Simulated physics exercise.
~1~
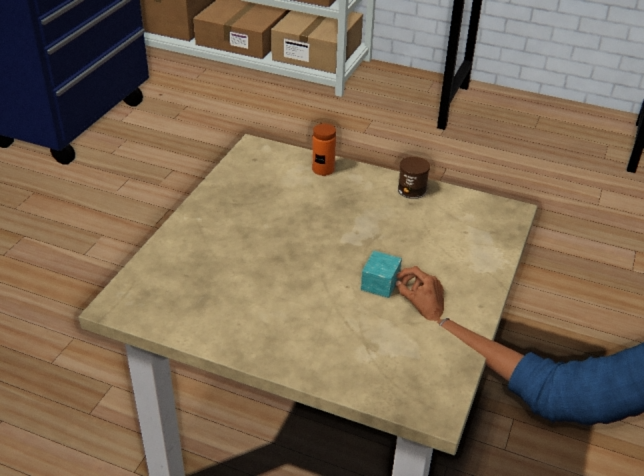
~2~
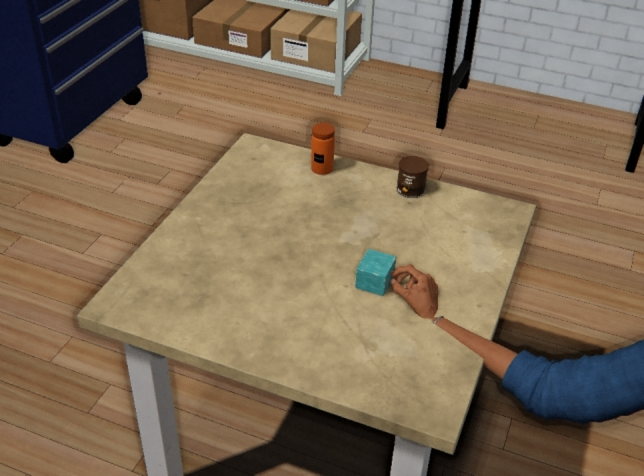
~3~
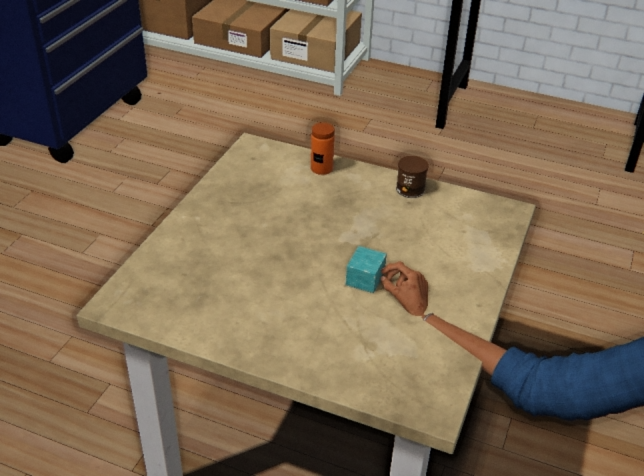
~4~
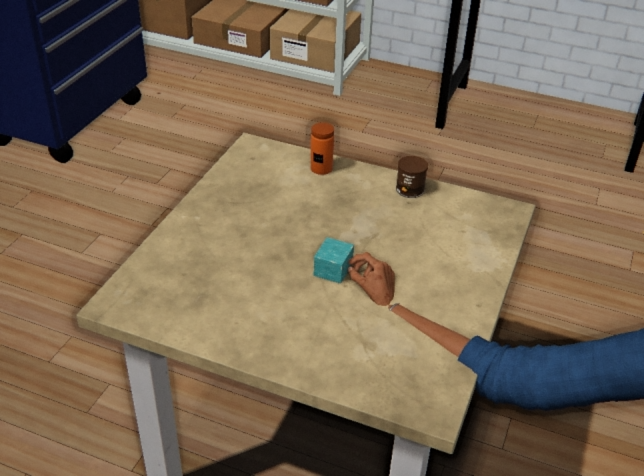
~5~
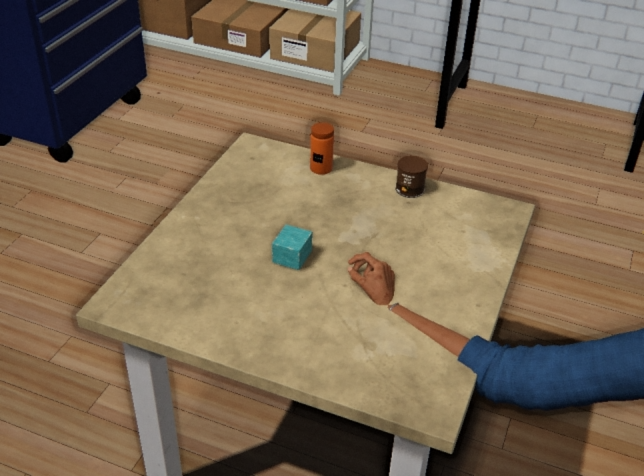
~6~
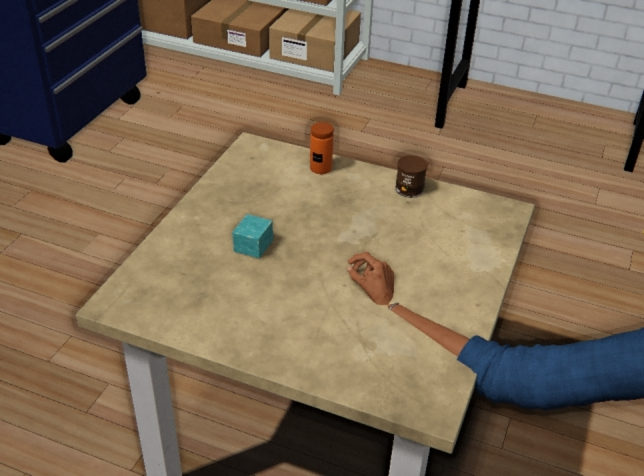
A hand pushing a turquoise block leftward across a worktable, then staying still as the block slides farther left on its own.
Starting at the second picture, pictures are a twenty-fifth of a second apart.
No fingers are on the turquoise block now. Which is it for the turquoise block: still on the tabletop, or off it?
The turquoise block ends up off the tabletop.
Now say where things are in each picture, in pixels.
The first picture shows under the hand; turquoise block (381, 274).
The second picture shows under the hand; turquoise block (376, 272).
The third picture shows under the hand; turquoise block (366, 269).
The fourth picture shows turquoise block (334, 260).
The fifth picture shows turquoise block (292, 247) moved about its own width.
The sixth picture shows turquoise block (253, 236) moved well along.
Then, 0.20 s later than the last frame, turquoise block now off the table.
Then, 0.40 s later than the last frame, things are still on the move.
Then, 0.60 s later than the last frame, as before.
When it is over, off the table, turquoise block.
